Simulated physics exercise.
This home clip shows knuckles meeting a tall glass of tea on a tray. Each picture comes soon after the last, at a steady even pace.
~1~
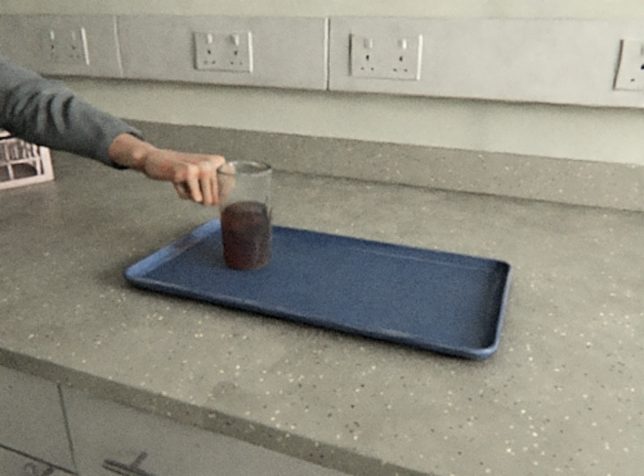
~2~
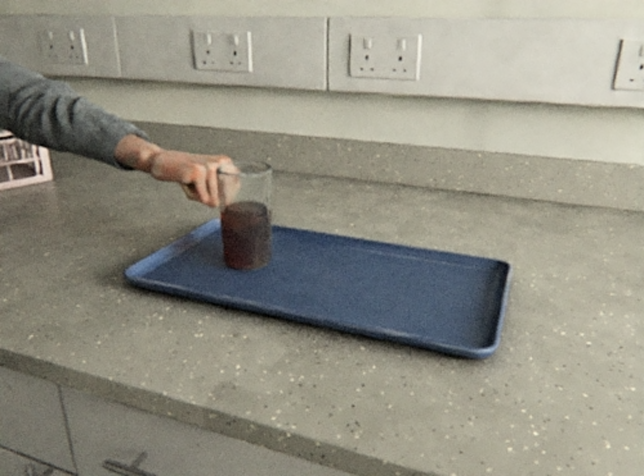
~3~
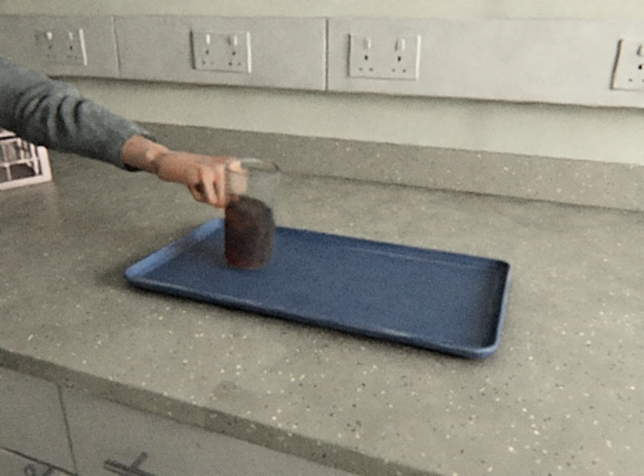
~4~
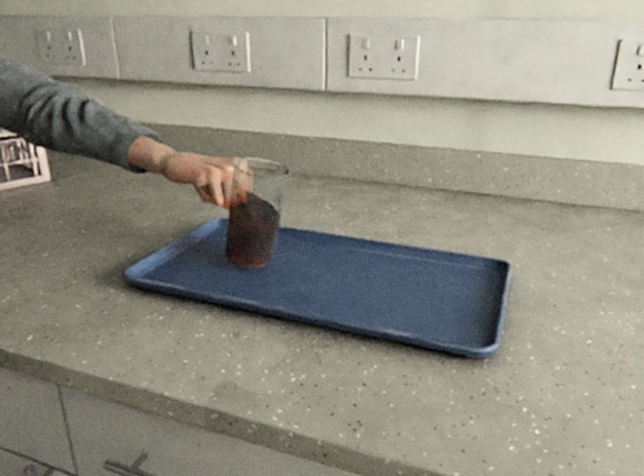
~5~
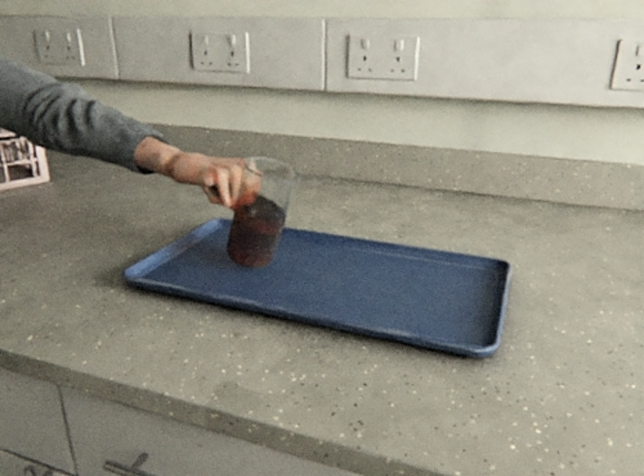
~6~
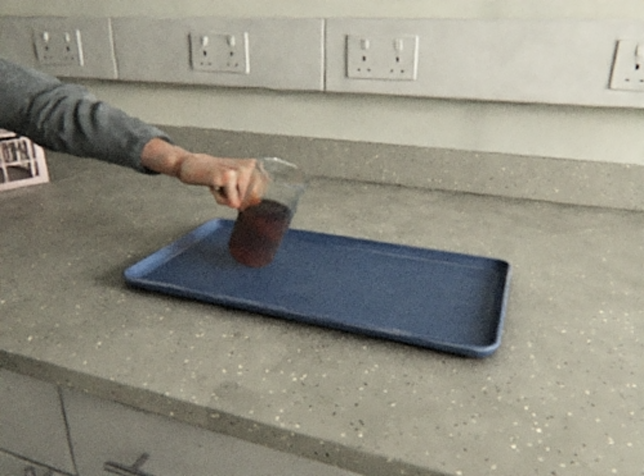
A tall glass of dark tea stands upright near the left end of a blue tray on a speckled counter, with a hand's knuckles against its upper left side. The hand pushes rightward, and the glass gradually leans further to the right, its rim moving over the tray.
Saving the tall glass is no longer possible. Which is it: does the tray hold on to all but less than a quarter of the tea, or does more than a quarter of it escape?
More than a quarter escapes.
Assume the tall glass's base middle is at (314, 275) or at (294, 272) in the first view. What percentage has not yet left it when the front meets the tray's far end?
Try one: About 85 %; try two: About 75 %.
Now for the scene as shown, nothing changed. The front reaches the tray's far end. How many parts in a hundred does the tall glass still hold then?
I'd say close to 70 %, more or less.
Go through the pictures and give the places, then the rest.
In the first frame, it leans 0°; its right rim is at (267, 172); the tea meets the walls at (228, 203) and (268, 209); the tray's far rim is at (503, 302); the tray is clear ahead.
In the second frame, it leans 0°; its right rim is at (268, 172); the tea meets the walls at (228, 203) and (268, 209).
In the third frame, it leans 6°; its right rim is at (276, 174); the tea meets the walls at (233, 192) and (271, 211).
In the fourth frame, it leans 11°; its right rim is at (286, 177); the tea meets the walls at (240, 185) and (278, 214).
In the fifth frame, it leans 17°; its right rim is at (296, 181); the tea meets the walls at (244, 202) and (285, 213).
In the sixth frame, it leans 23°; its right rim is at (305, 186); the tea meets the walls at (247, 206) and (291, 210).
A moment on, the tall glass is falling and 100 per cent is in the glass, 0 on the tray and 0 above or beyond its rim.
Next, the tall glass lies on its side and 93 per cent is in the glass, 2 on the tray and 6 above or beyond its rim.
Then the tall glass lies on its side and 52 per cent is in the glass, 41 on the tray and 7 above or beyond its rim.
Later the tall glass lies on its side and 26 per cent is in the glass, 36 on the tray and 37 above or beyond its rim.
In the end 59 per cent is held by tray and glass, 41 is off the tray.
